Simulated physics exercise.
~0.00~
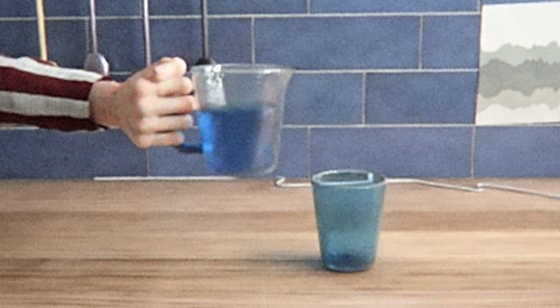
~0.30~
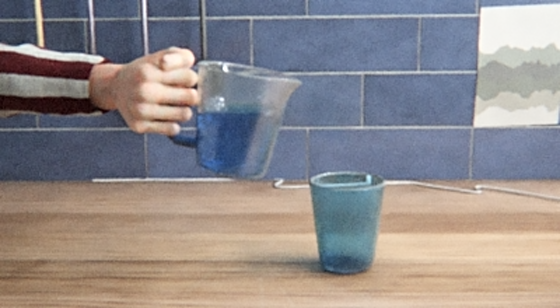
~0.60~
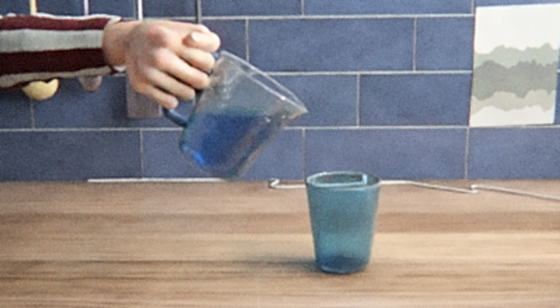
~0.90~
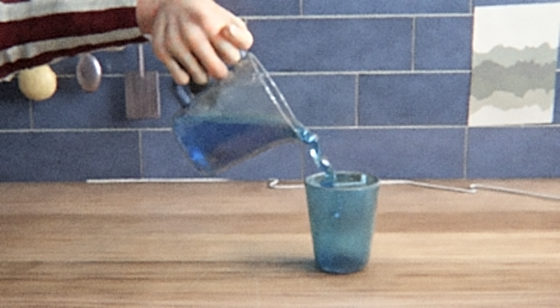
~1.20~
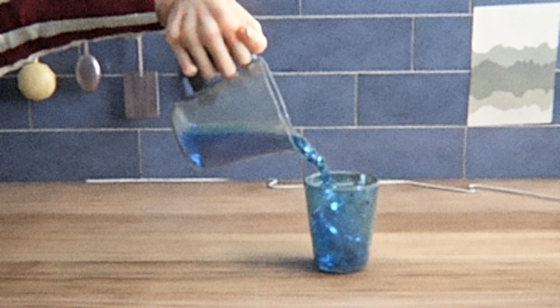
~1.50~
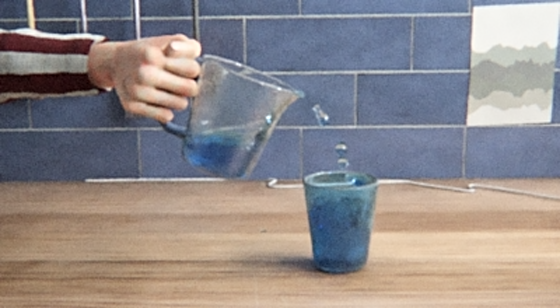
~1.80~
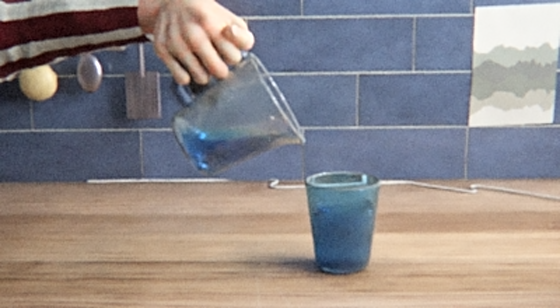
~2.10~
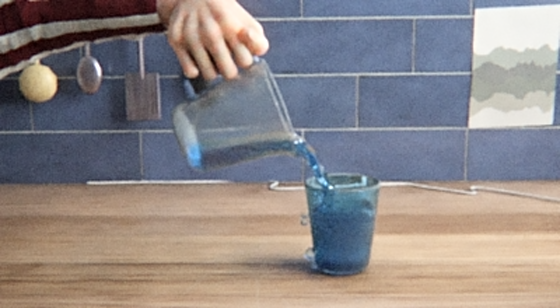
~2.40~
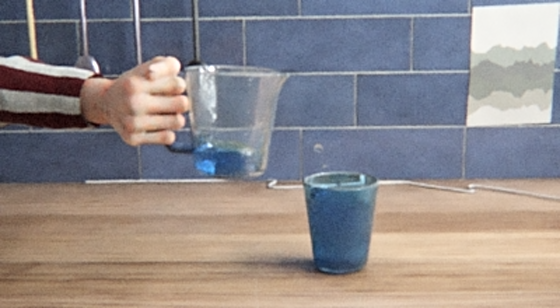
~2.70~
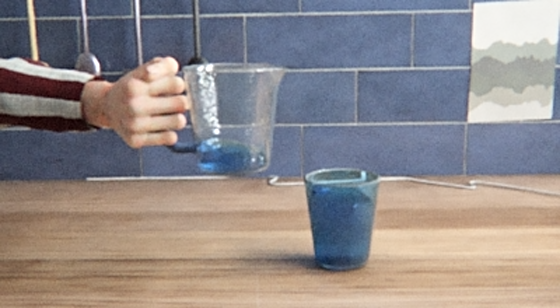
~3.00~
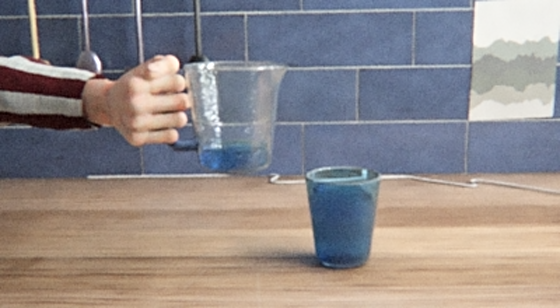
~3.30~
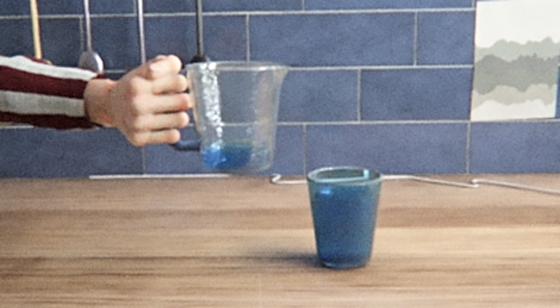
A hand in a maroon and white striped sleeve holds a clear jug of blue liquid above a wooden counter, seen from the front against blue tiles with utensils hanging at left. A bluish, see-through glass stands below and to the right. The hand tips the jug rightward, and a stream runs from its spout into the glass. It tilts back, with a few drops falling, then tips steeply again and pours more, some droplets showing beside the glass. Finally the jug returns upright and stays still, a little liquid left in it, beside the well-filled glass.
